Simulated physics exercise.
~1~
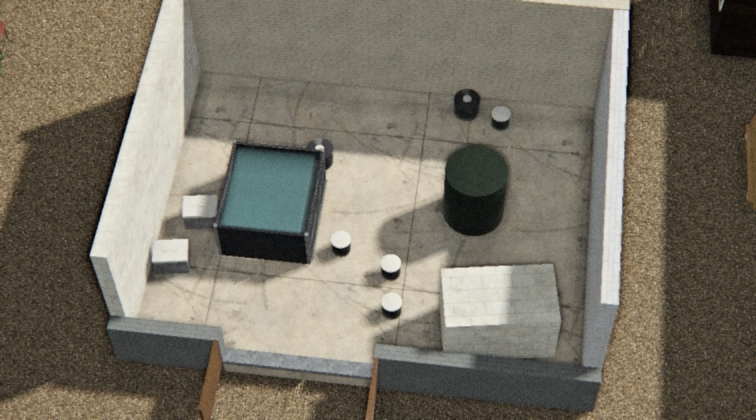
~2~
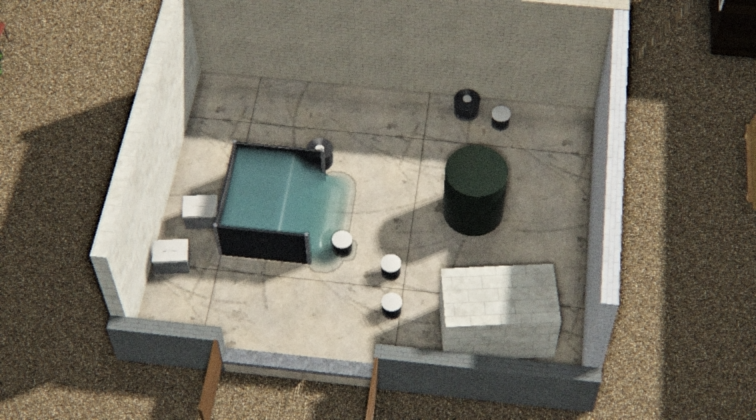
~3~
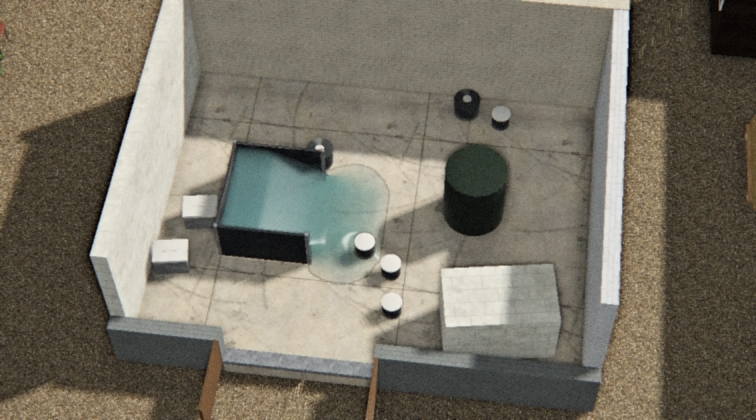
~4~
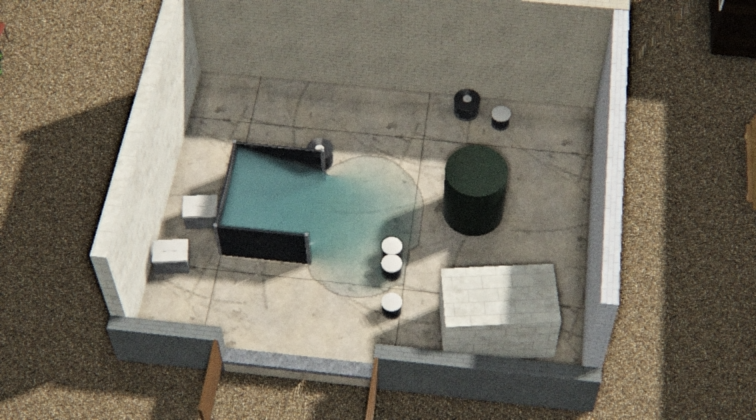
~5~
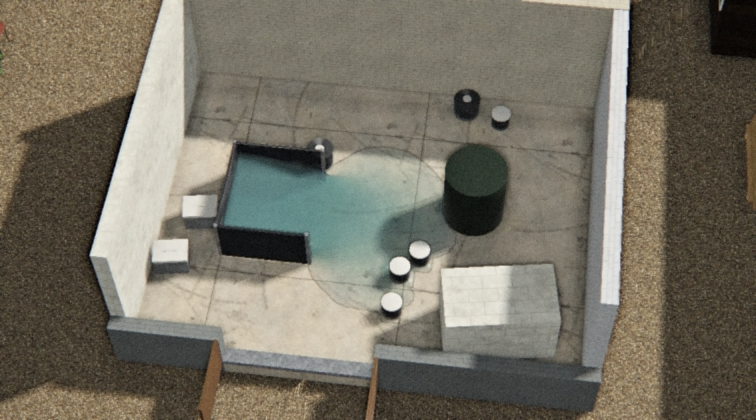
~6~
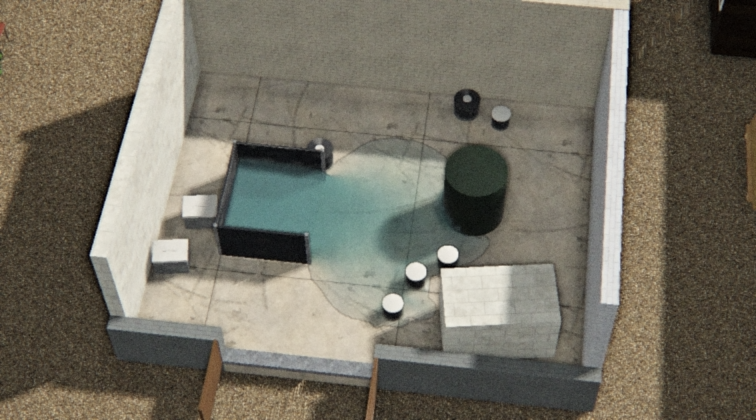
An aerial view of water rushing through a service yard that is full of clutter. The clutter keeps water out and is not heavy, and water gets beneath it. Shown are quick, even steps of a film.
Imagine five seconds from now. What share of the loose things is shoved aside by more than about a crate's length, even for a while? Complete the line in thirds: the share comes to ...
The share comes to between one and two thirds.
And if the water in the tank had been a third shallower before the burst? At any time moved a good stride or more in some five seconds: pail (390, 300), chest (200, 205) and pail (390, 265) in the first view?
Went the distance, fell short, went the distance.
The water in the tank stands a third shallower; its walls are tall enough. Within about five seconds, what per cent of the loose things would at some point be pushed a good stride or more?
About 50 in every hundred loose things.
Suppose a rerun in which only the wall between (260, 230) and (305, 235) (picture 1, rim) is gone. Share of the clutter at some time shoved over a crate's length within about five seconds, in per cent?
I make it 0 per cent.
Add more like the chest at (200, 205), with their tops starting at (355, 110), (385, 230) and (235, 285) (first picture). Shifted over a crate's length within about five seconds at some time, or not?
Results - 1: Doesn't go far; 2: Ends up far away; 3: Doesn't go far.
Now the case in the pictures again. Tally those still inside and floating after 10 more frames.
The figure is 5.
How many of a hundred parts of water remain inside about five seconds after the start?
That comes to roughly 98 parts in a hundred.
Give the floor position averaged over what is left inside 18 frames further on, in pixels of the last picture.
Near (404, 216).
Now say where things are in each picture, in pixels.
A pail at (341, 239) rests on the ground; a pail at (391, 263), on the bottom; 0 of 8 have shifted, in the first picture.
A pail at (342, 239), on the bottom; a pail at (391, 263), on the bottom; 0 of 8 have shifted, in the second picture.
A pail at (365, 241), on the bottom, a stride from its start; a pail at (391, 263) rests on the ground; 1 of 8 have shifted, in the third picture.
A pail at (392, 246), on the bottom, a stride from its start; a pail at (392, 263) rests on the ground; 1 of 8 have shifted, in the fourth picture.
A pail at (420, 249) rests on the ground, a stride from its start; a pail at (400, 266), on the bottom, close to its start; 2 of 8 have shifted, in the fifth picture.
A pail at (448, 254) rests on the ground, far from its start; a pail at (416, 271) rests on the ground, a stride from its start; 2 of 8 have shifted, in the sixth picture.
A moment on, 2 of 8 are well off their spots; 0 afloat.
Next, 4 of 8 are well off their spots; 5 afloat.
Later, 5 of 8 are well off their spots; 4 afloat.
In the end, 5 of 8 are well off their spots, and 5 have been at some point; 4 afloat.
